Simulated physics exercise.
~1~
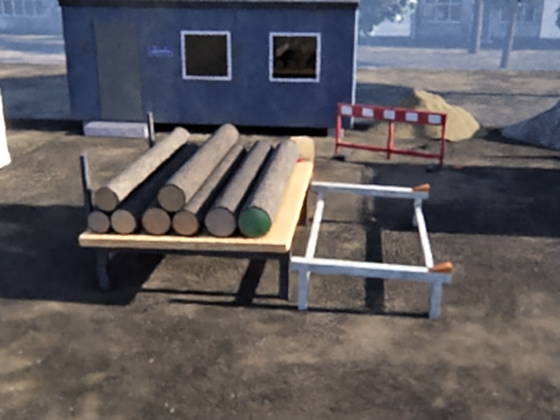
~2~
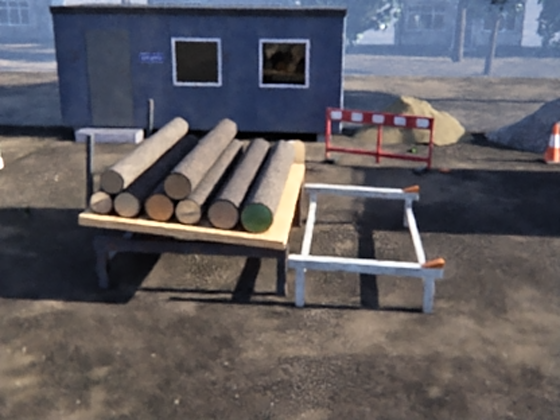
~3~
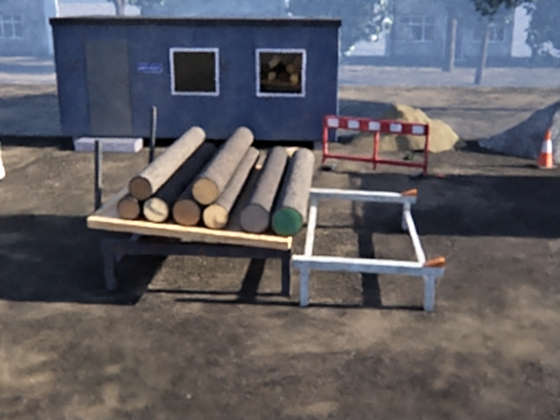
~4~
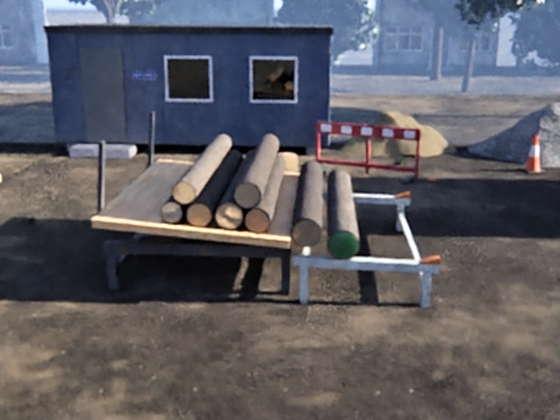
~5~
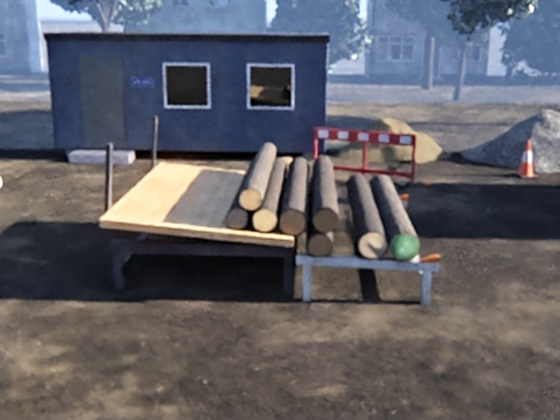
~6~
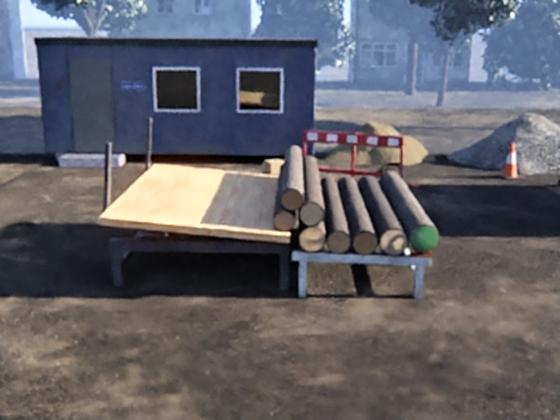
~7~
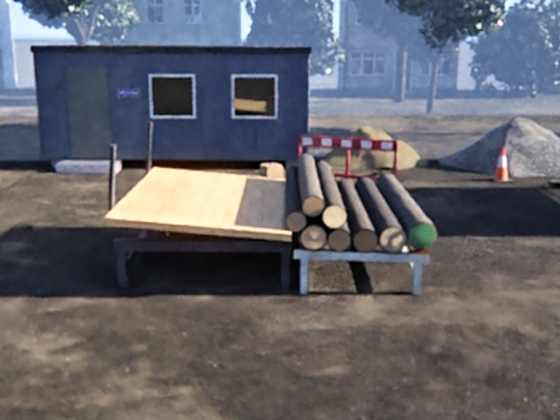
A dark blue site cabin with two windows stands behind a dirt yard, seen from slightly above as the view drifts slowly sideways. In front, a wooden deck holds a pile of timber poles, one with a green end at the right, beside an empty pale metal rack. A red and white barrier and heaps of sand and gravel lie behind. The deck tilts up at its left side, and the poles roll right, the green one leading onto the rack. The others follow, leaving the deck bare, and all rest piled on the rack, green one at its right end.
